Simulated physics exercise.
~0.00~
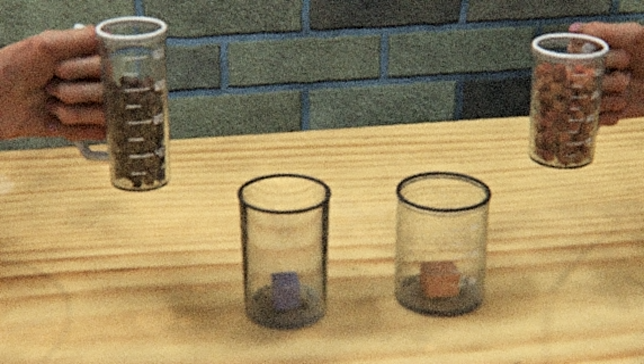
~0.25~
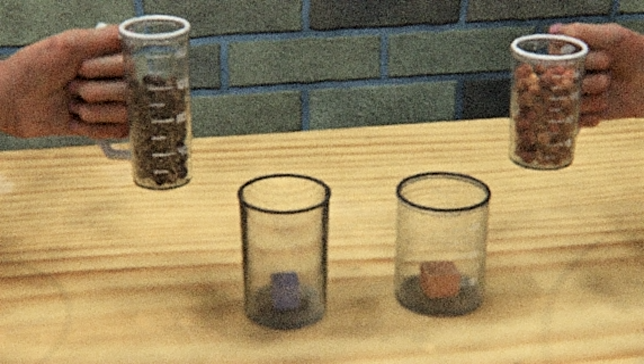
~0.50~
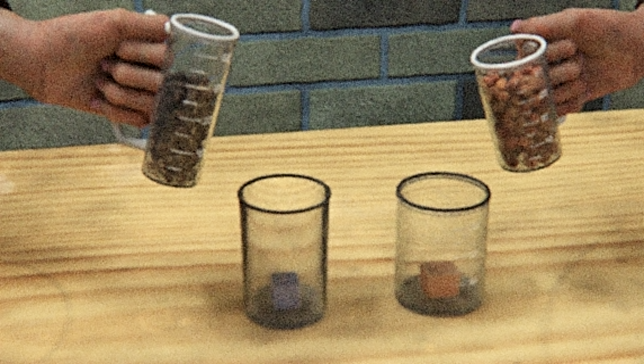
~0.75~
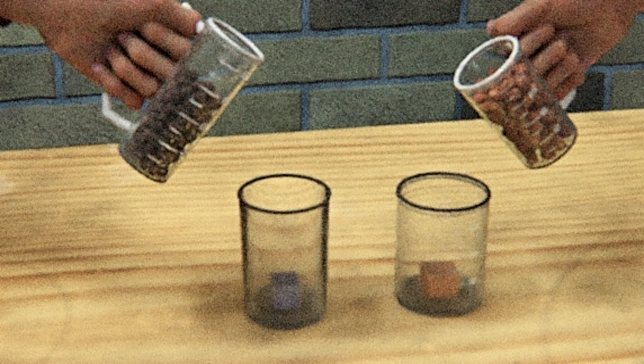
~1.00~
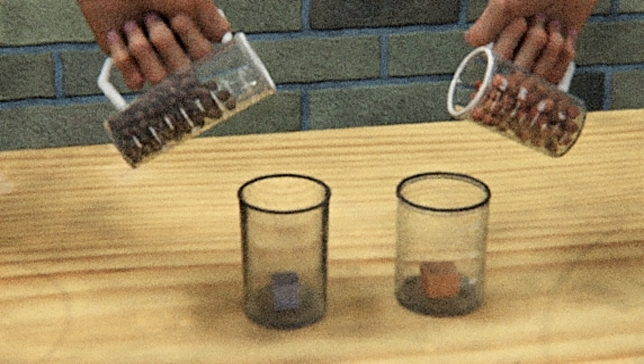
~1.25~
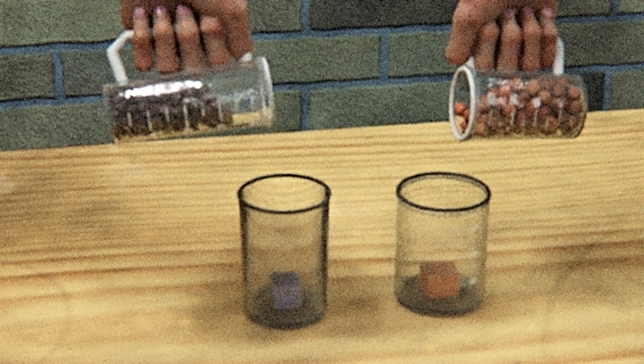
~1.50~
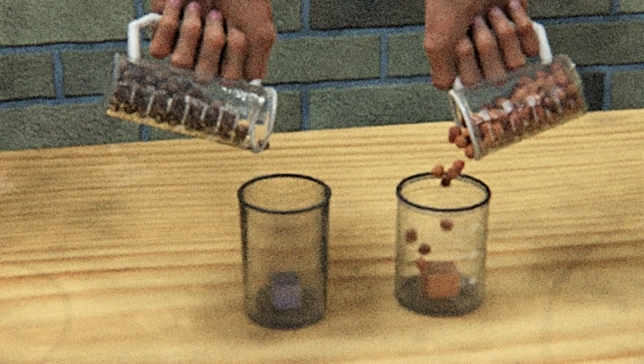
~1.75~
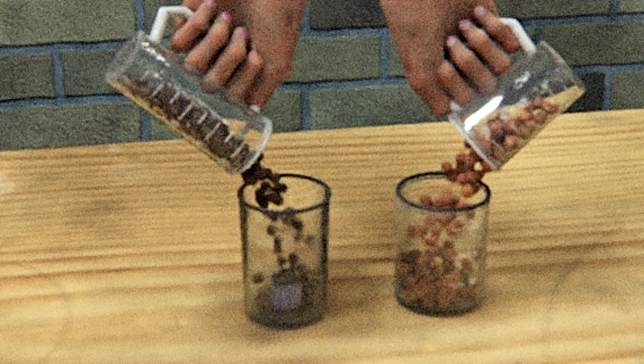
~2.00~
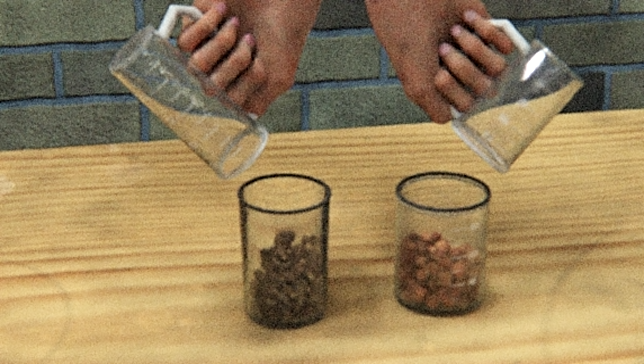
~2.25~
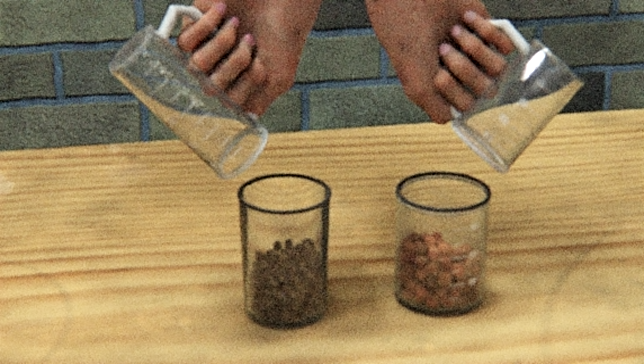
In the video, two hands tip clear cups of dark and reddish pieces over two clear containers holding small blocks on a wooden counter. The reddish pieces fall first, then the dark ones, until both cups are empty, both containers are about half full, and both blocks are hidden.
